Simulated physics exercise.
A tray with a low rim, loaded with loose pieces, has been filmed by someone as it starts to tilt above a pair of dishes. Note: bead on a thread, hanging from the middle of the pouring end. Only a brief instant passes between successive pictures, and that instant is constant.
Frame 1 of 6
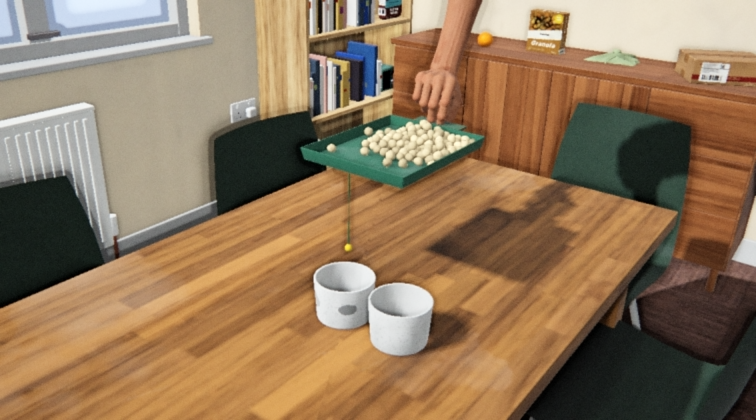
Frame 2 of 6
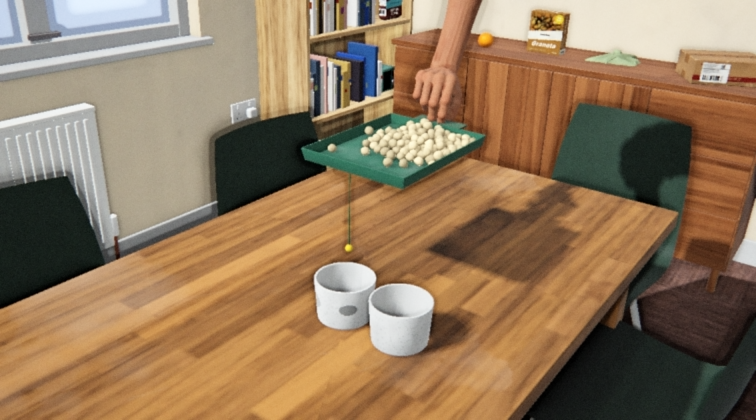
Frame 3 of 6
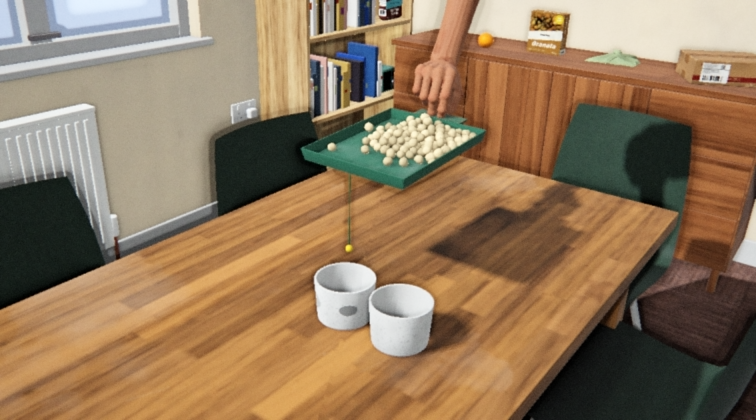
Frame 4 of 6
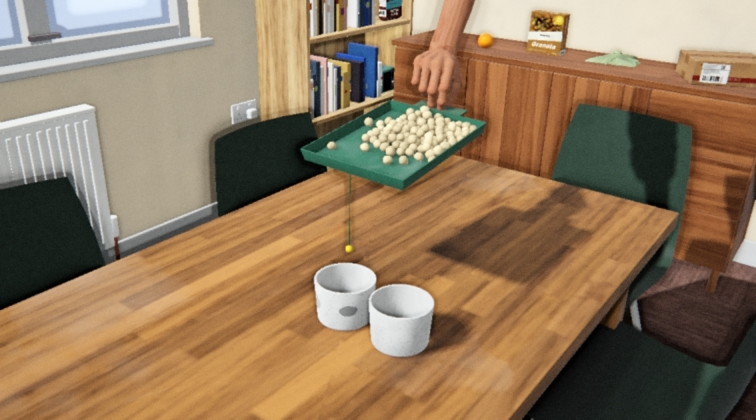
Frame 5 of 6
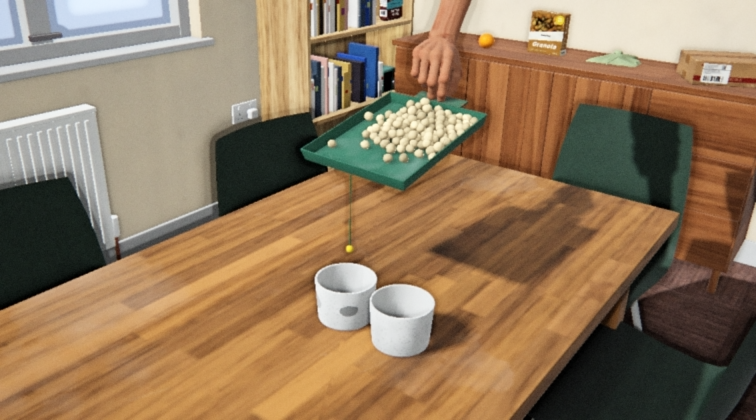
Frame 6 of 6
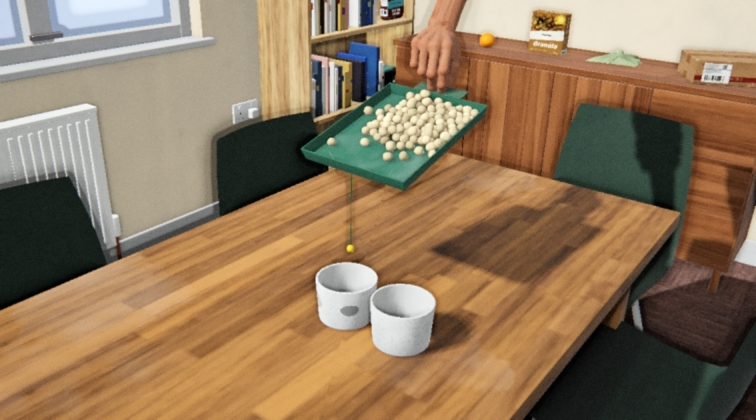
In this clip, a hand at the far edge of a green tray loaded with round, pale pieces gradually tilts it toward two white dishes on a wooden table, while a small yellow bead hangs almost motionless beneath the tray.
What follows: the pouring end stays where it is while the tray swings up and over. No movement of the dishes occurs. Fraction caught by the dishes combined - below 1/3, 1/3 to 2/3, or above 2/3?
1/3 to 2/3.
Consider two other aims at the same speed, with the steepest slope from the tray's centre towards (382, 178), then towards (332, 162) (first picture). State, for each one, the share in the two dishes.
That comes to 70 per cent the first time and 0 per cent the second.
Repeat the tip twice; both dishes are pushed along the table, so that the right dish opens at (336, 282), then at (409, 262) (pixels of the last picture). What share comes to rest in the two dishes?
First placement: 60 per cent; second placement: 0 per cent.
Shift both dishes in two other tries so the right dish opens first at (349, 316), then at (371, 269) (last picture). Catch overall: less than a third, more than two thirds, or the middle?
The two tries come out as below one third and under a third in turn.
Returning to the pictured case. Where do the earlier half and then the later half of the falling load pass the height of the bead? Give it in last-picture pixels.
Half one: (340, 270), half two: (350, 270).
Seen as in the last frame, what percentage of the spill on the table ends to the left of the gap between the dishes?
That comes to about 90 per cent of the pieces.
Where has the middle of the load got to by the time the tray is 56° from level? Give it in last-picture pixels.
The middle of the pieces sits at roughly (373, 144).
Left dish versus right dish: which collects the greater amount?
In the end, more sits in the leftmost one.
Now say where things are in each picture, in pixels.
Corners of the pouring end at (304, 147) and (402, 176), level; middle of the load at (422, 144), macadamia nuts; left dish at (325, 305); right dish at (382, 330); bead on its thread at (349, 248), in the first picture.
Corners of the pouring end at (305, 148) and (403, 177), level; middle of the load at (422, 143), in the second picture.
Corners of the pouring end at (305, 148) and (403, 177), tipped barely, level across its low end; middle of the load at (423, 139), in the third picture.
Corners of the pouring end at (304, 149) and (402, 179), tipped a little, level across its low end; middle of the load at (422, 134), in the fourth picture.
Corners of the pouring end at (304, 149) and (403, 179), tipped a little, level across its low end; middle of the load at (423, 128), in the fifth picture.
Corners of the pouring end at (304, 148) and (403, 180), tipped clearly, level across its low end; middle of the load at (415, 120); left dish at (327, 306); right dish at (384, 331), in the sixth picture.
Soon, tray tipped steeply; nearly all on the tray; a stray few in the right dish; a stray few outside both; a small part in the air.
A while on, tray tipped right over; most on the tray; a stray few in the right dish; a stray few in the left dish; a small part outside both; a stray few in the air.
Towards the end, tray tipped past a quarter turn; a small part in the right dish; about half in the left dish; about half outside both.
Finally, tray tipped past a quarter turn; a small part in the right dish; about half in the left dish; about half outside both.
